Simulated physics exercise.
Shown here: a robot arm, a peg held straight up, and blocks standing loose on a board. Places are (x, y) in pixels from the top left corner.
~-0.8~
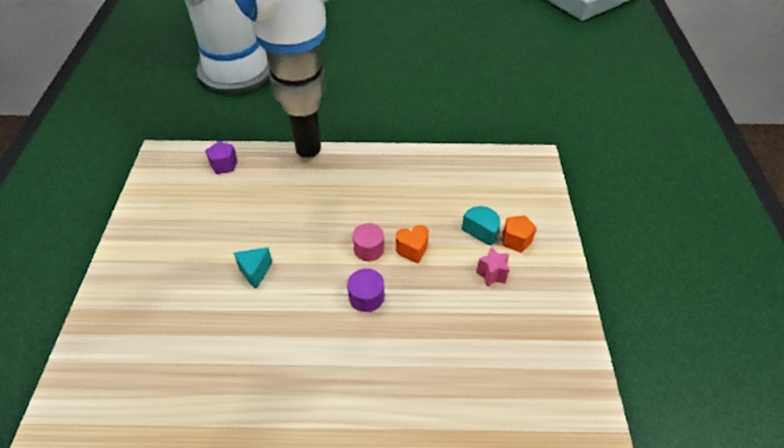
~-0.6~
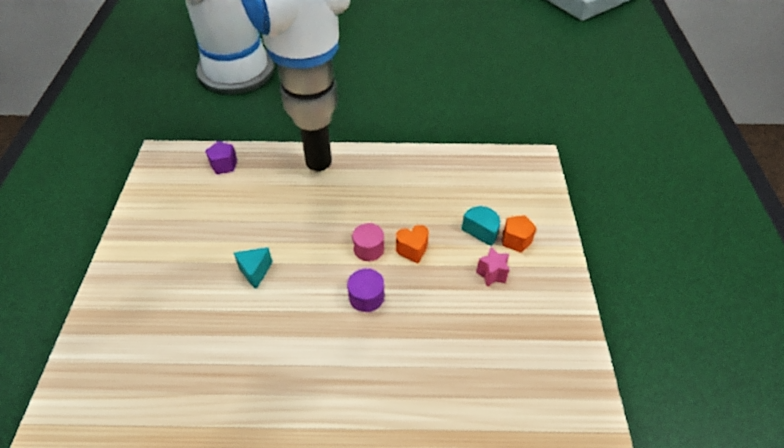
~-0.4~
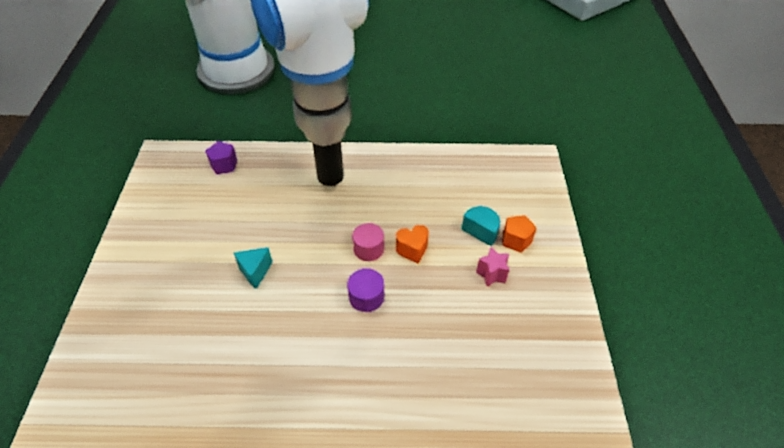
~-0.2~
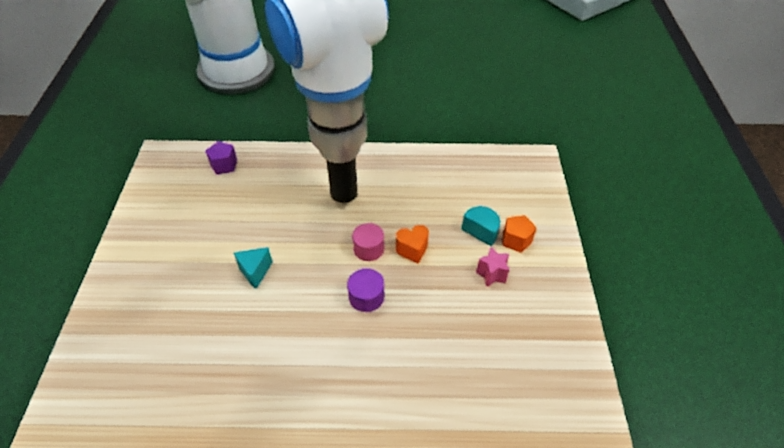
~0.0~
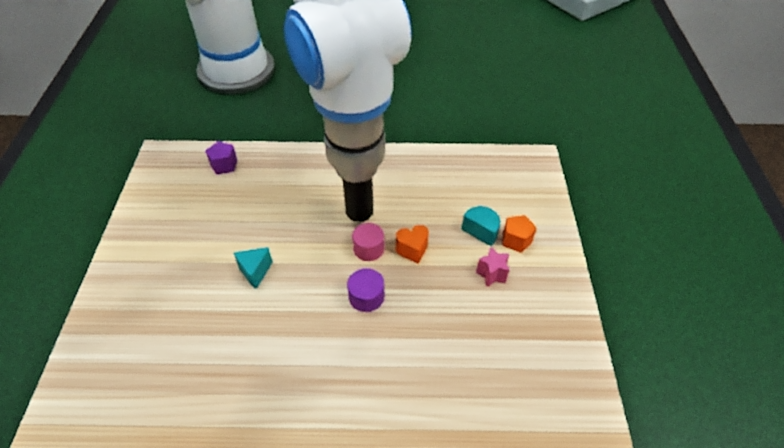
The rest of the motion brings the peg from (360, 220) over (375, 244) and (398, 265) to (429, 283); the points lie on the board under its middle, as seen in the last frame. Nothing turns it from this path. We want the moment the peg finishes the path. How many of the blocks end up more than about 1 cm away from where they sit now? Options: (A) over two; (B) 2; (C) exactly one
(A)
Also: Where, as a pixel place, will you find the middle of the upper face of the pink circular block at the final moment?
It is going to be at (391, 281).
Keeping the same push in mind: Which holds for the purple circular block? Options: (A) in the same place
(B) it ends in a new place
My answer is option B.
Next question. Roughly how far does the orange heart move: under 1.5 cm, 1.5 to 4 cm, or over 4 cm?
Verdict: From 1.5 to 4 cm.
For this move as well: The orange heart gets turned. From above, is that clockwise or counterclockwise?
Short answer: Counterclockwise.
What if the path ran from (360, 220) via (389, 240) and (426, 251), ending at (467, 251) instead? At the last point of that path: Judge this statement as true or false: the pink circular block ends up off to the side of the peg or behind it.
True - the claim holds.
The first path, step by step. One third of the way, peg (375, 236); pink circular block (375, 255).
Two thirds of the way, peg (399, 257); purple circular block (361, 298); pink circular block (387, 277); orange heart (428, 240), turned 50° anticlockwise.
At the end, peg (429, 275); purple circular block (361, 299); pink circular block (391, 281); orange heart (437, 242), turned 95° anticlockwise; pink star in place.
